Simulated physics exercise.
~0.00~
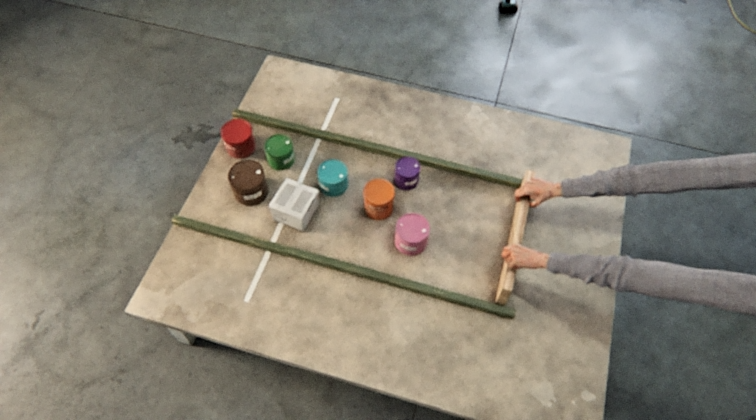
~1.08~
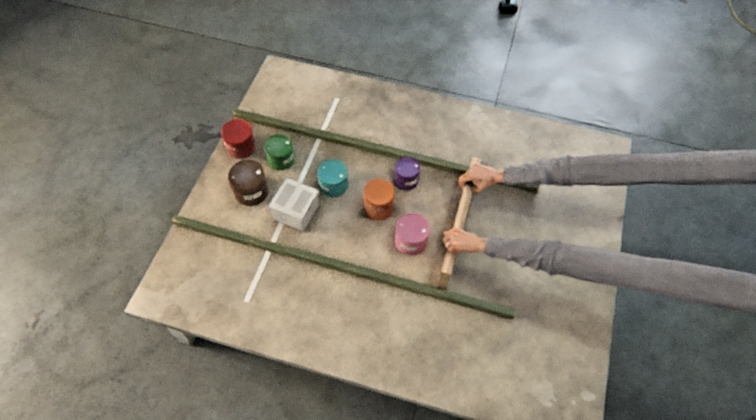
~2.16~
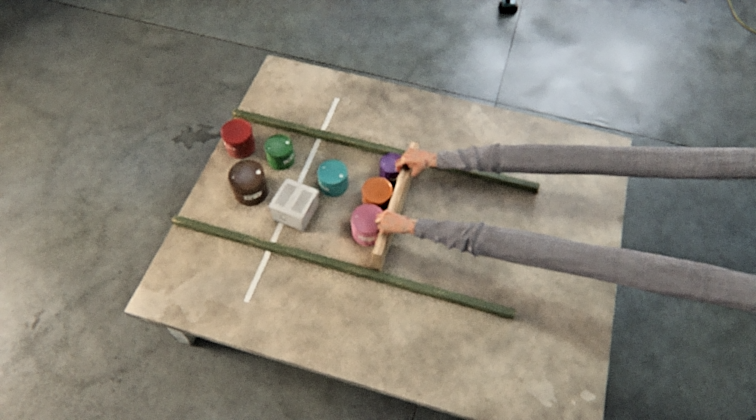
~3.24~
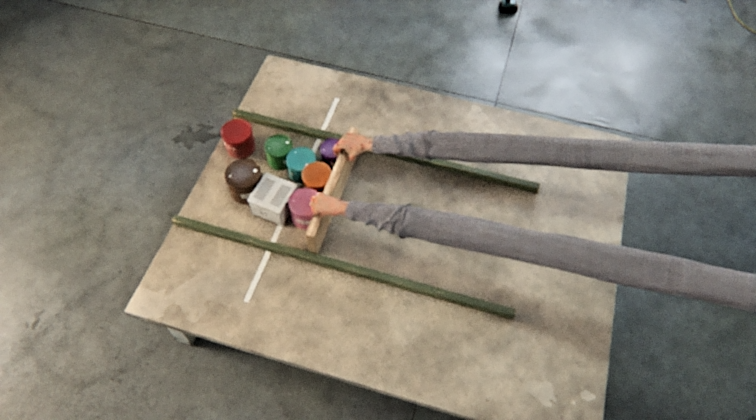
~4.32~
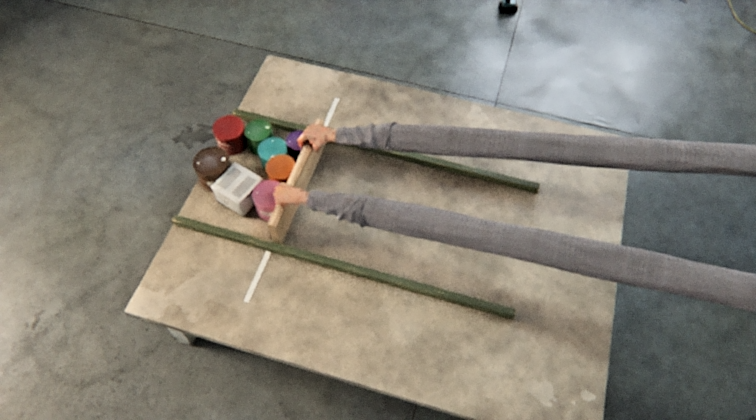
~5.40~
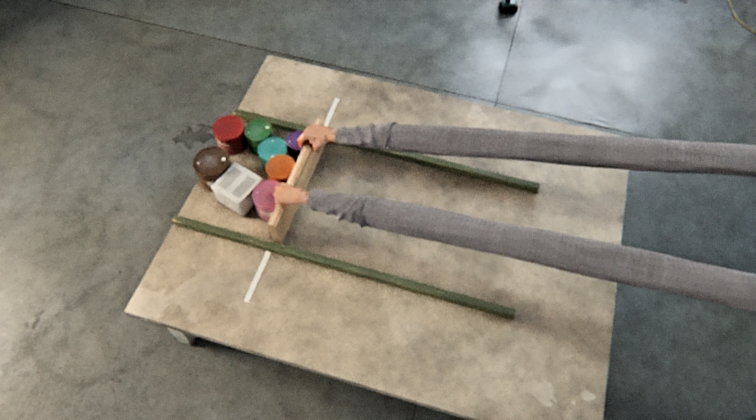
On a low platform above a grey concrete floor, colourful tubs and a pale square container stand scattered between two green battens, with a white strip of tape running across the surface. Two hands in grey sleeves grip a wooden plank at the right and slide it left. It reaches the pink and purple canisters first, then gathers the orange pail and the turquoise canister. The bunch presses on into the pale container and the remaining tubs, shifting them towards the left edge. The plank stops at the tape, and everything rests crowded together, still on the platform.
